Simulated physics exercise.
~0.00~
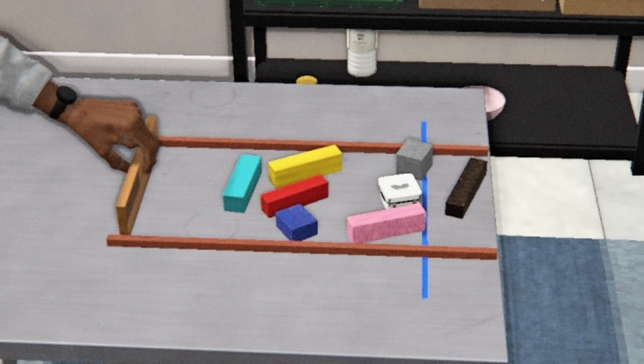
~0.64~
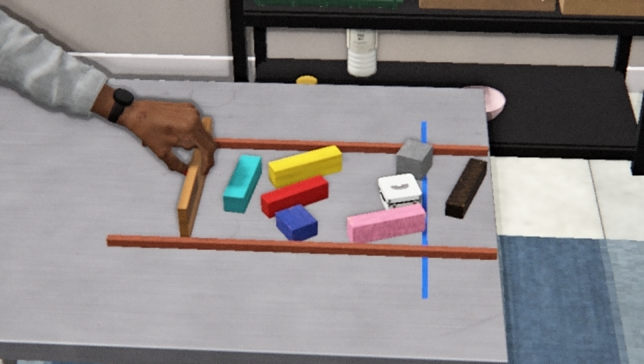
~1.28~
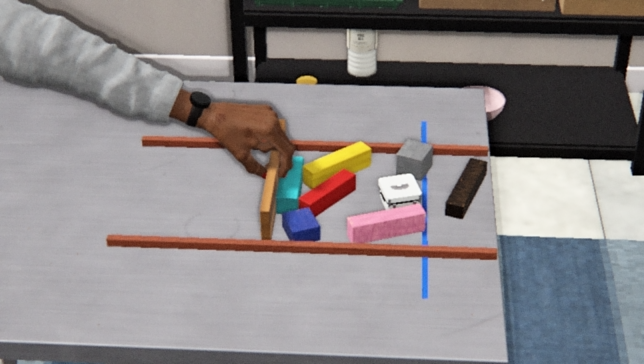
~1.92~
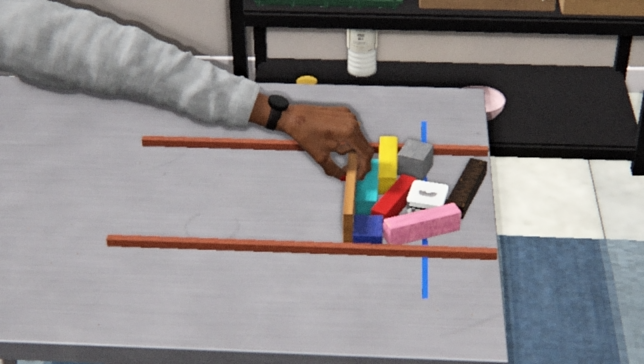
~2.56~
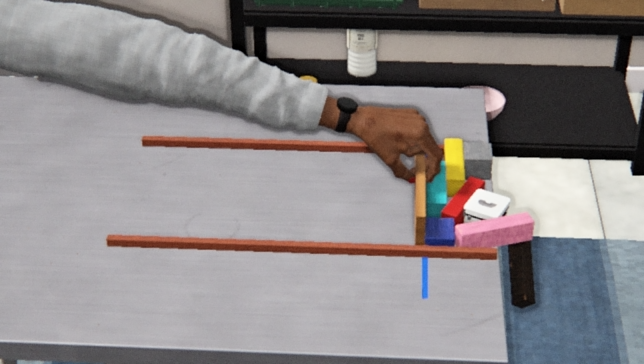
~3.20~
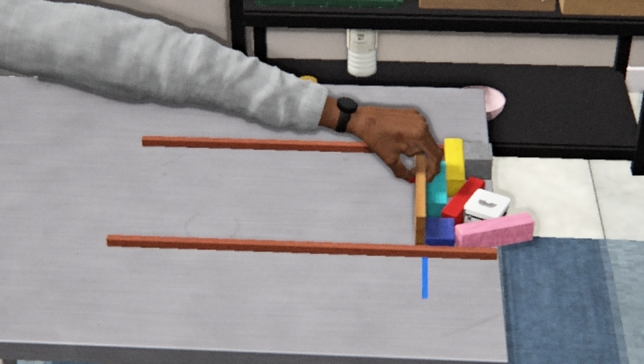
At the start, a hand grips an upright wooden board at the left end of two reddish rails on a grey table, with coloured blocks, a white case and a black bar lying toward the right, near a blue tape line. The hand slides the board right until it meets the turquoise block, which presses into the others. The pieces bunch together and are pushed across the tape toward the edge. The black bar tips off and drops out of view. The board stops, with the pink block and white case jutting past the edge, still held up among the crowded pieces.
